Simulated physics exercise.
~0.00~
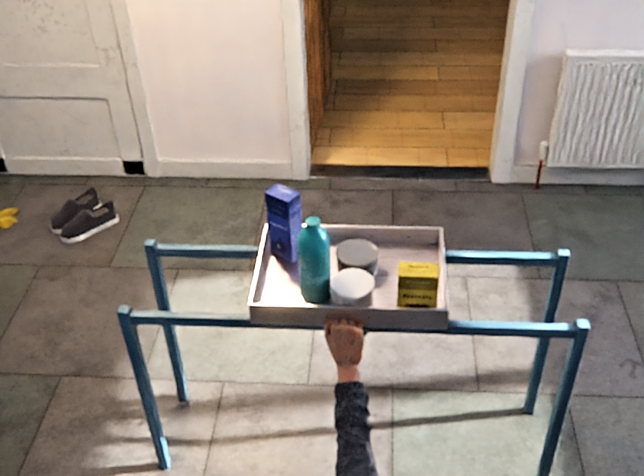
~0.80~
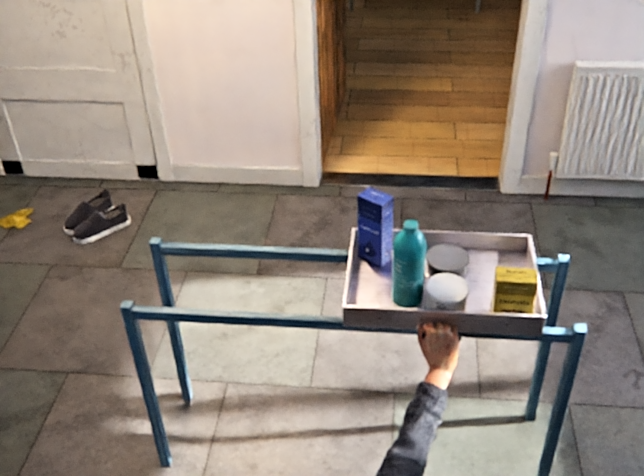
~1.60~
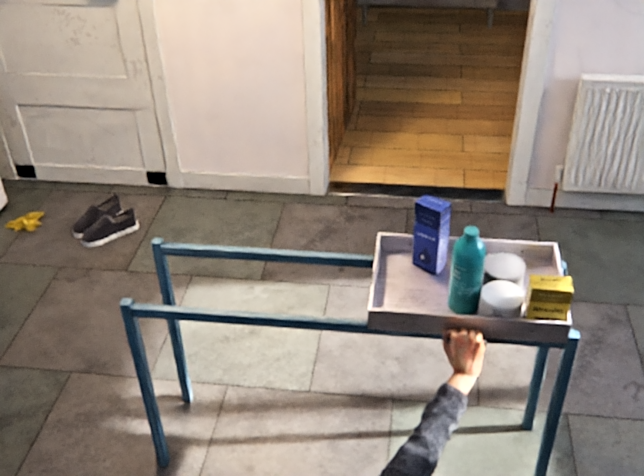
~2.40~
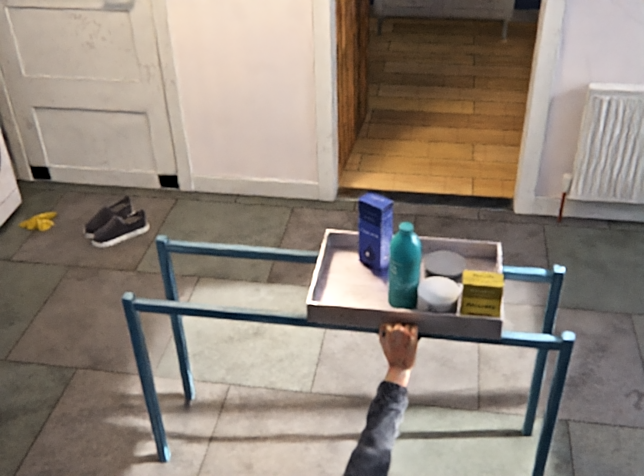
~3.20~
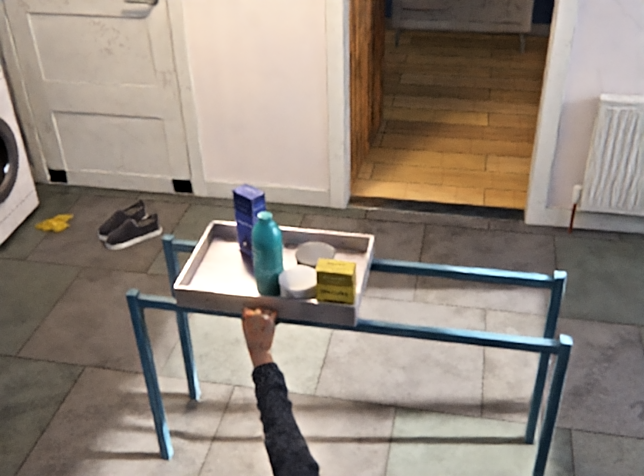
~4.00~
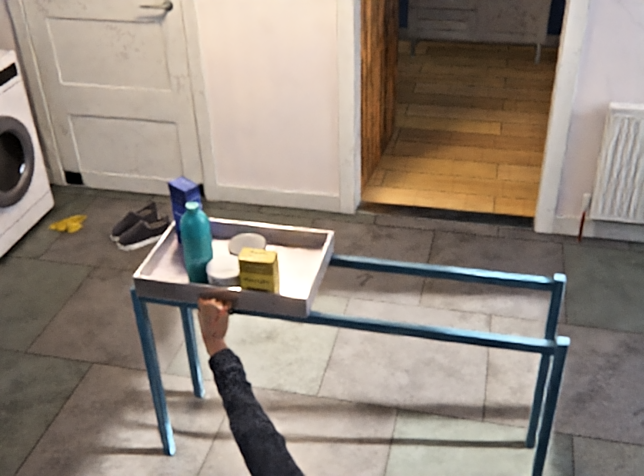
A shallow tray holding a blue carton, a turquoise bottle, two round tubs and a yellow packet was slid right along blue rails by a hand, then back left to the far end, with everything still upright.
